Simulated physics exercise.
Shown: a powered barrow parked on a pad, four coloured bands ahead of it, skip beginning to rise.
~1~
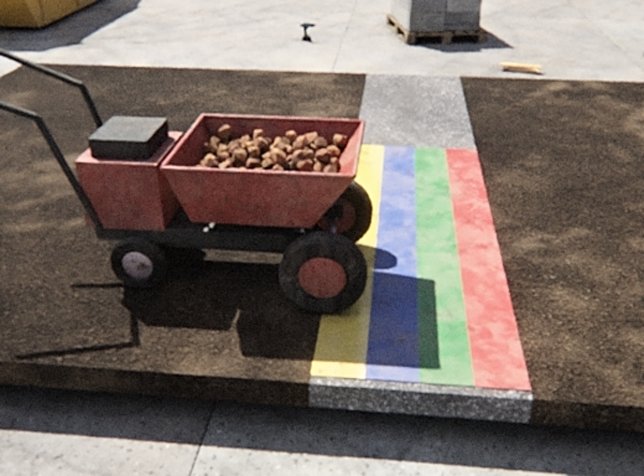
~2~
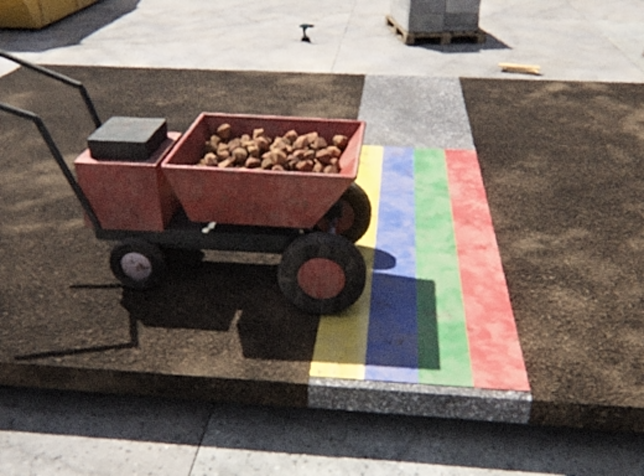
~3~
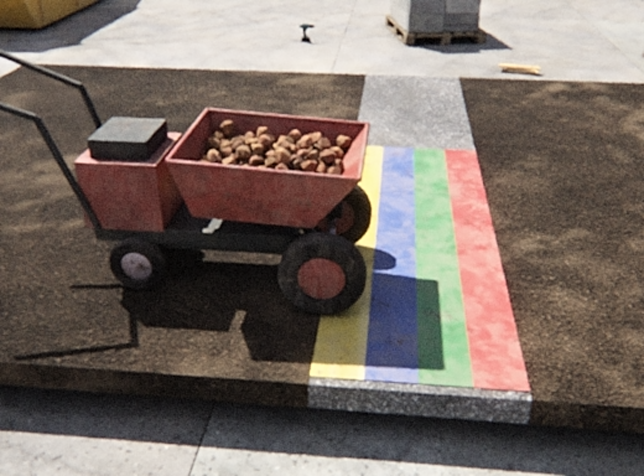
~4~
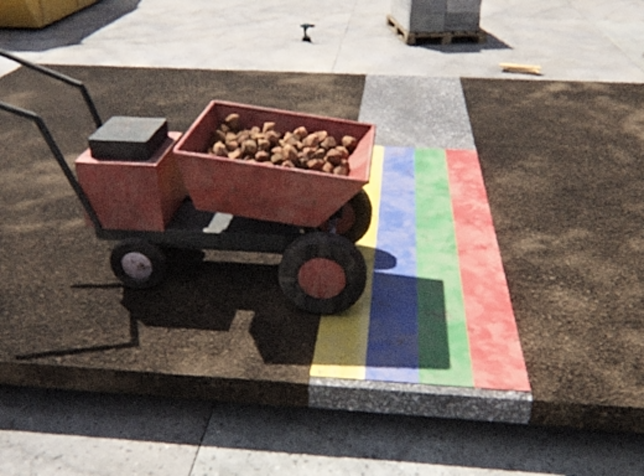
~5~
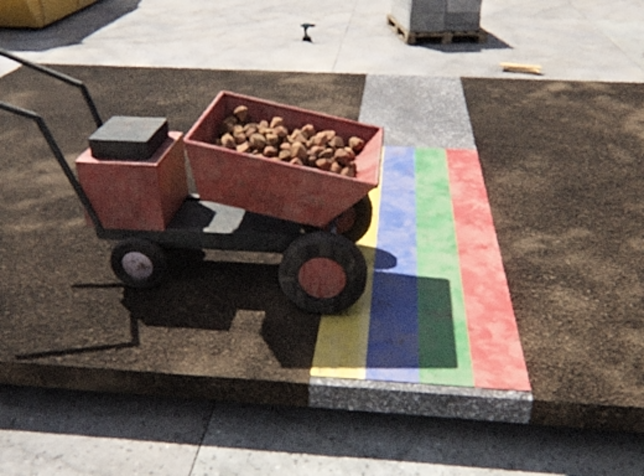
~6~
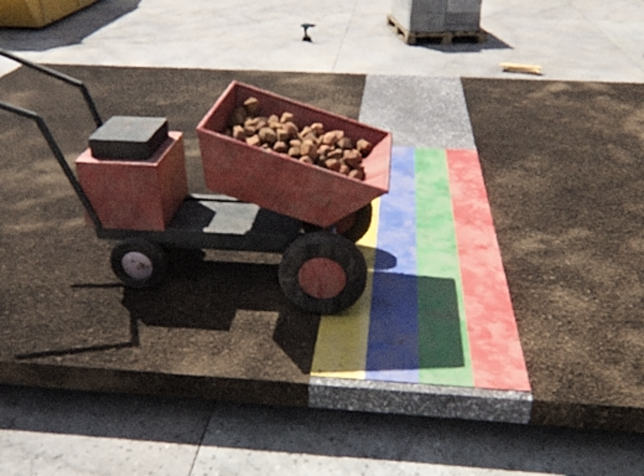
On a sunlit concrete yard, a raised slab covered in dark soil is seen from slightly above by a camera that stays still. A red barrow with black handles and dark wheels stands at left, its skip loaded with brown clods, beside yellow, blue, green and red bands. The skip starts level, then its rear rises gradually and it tilts clearly toward the right, while the wheels stay put.
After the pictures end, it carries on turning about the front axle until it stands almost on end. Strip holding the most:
Red strip.
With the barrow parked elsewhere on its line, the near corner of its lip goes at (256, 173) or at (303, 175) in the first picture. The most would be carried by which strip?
The blue strip, then the green strip.
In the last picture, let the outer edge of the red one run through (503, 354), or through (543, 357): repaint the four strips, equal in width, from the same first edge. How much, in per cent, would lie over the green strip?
I'd estimate some 10 per cent, and then some 30 per cent.
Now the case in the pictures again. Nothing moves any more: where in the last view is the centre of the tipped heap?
About (483, 280).
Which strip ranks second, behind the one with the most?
Second comes green.
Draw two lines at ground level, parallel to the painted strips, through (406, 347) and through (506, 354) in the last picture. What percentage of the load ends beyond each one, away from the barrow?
Result, first then second: 80 %, 30 %.
Shortly afterwards, skip tipped steeply; the whole lot in the skip.
Next, skip tipped right over; the bulk in the skip; a little over the green strip; a little over the red strip; only a few falling.
Some moments later, skip tipped right over; near a quarter in the skip; near a quarter over the green strip; near a third over the red strip; near a quarter off the paint.
In the end, skip tipped right over; near a quarter in the skip; none at all over the yellow strip; none at all over the blue strip; near a quarter over the green strip; near a third over the red strip; near a quarter off the paint.
